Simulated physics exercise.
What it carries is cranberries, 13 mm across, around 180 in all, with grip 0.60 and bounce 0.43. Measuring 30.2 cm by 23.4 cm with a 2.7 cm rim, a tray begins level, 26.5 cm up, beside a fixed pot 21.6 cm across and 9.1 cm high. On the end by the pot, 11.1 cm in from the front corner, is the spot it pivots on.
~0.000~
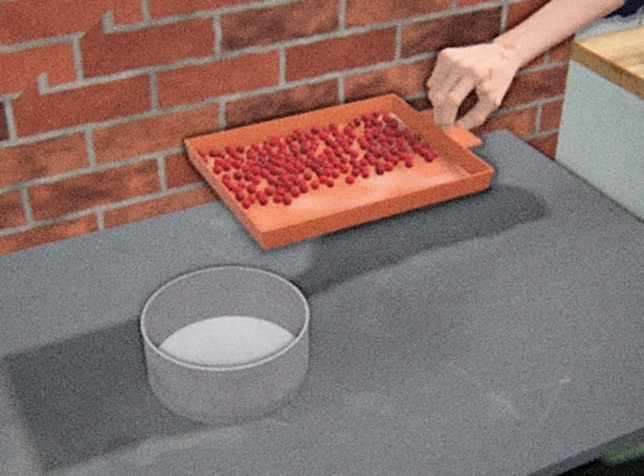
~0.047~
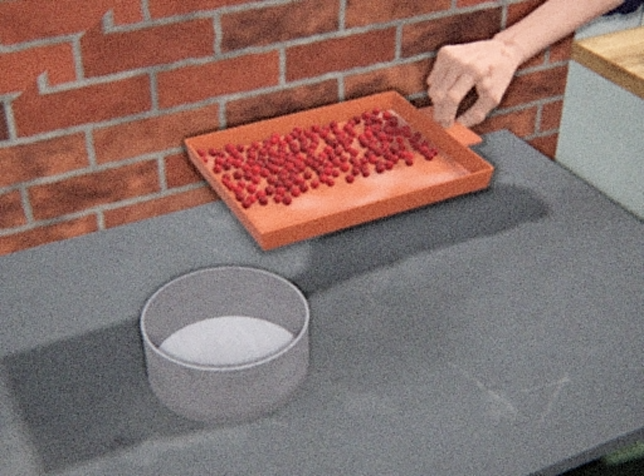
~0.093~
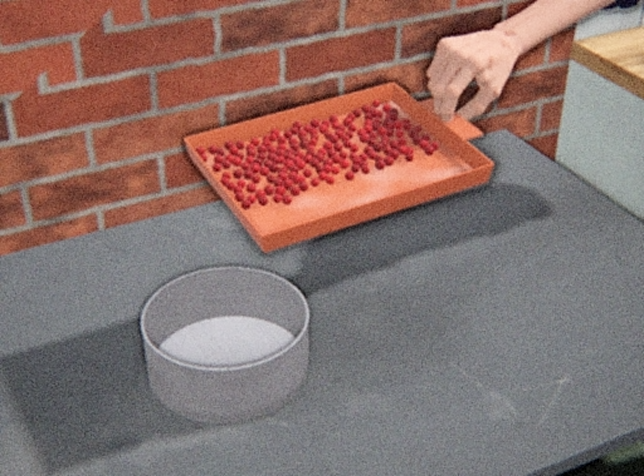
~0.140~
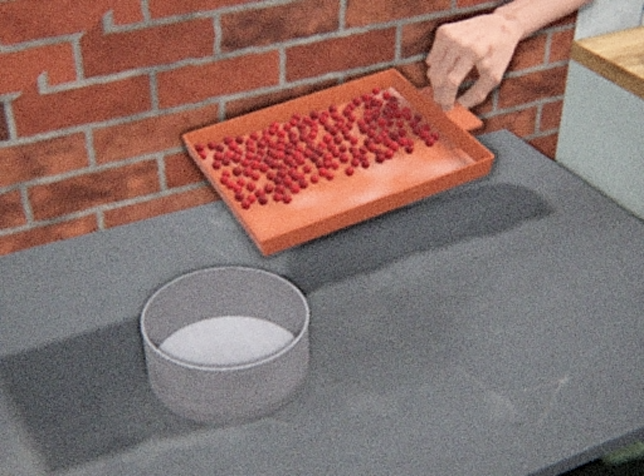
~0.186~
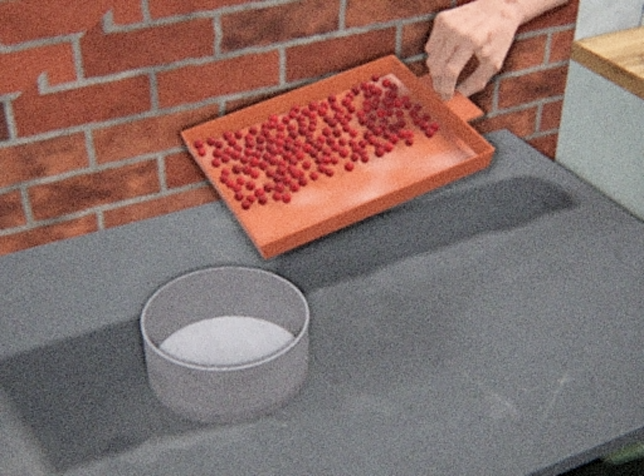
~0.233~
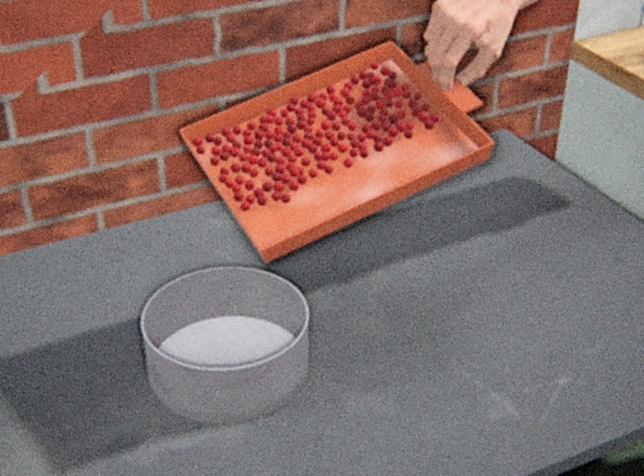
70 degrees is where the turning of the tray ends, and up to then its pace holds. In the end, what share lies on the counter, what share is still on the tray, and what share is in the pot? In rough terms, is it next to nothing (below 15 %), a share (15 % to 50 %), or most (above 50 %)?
In the end counter: That should get a moderate amount. Tray: That should get more than half. Pot: That should get only a little.
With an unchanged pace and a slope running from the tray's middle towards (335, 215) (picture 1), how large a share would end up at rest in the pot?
I'd say close to 0 %.
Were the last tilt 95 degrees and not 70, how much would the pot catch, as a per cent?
I'd put it at close to 40 per cent.
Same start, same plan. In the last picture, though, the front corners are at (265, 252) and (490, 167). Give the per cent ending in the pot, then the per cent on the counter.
Pot: 5, counter: 25.
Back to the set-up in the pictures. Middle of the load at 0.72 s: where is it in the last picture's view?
I reckon close to (279, 194).
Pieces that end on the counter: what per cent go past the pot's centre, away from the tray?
That comes to roughly 90 percent.
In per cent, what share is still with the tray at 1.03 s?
Roughly 80 per cent.
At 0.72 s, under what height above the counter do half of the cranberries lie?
About 30 centimetres.
After 0.52 s, tilt 42 degrees; the tray holds 100 %, the pot 0 %.
Then, at 0.72 s, tilt 61 degrees; the tray holds 100 %, the pot 0 %.
Then, at 1.03 s, tilt 70 degrees; the tray holds 80 %, the pot 0 %.
At rest (2.0 s), counter 25 %, tray 75 %, pot 0 %.
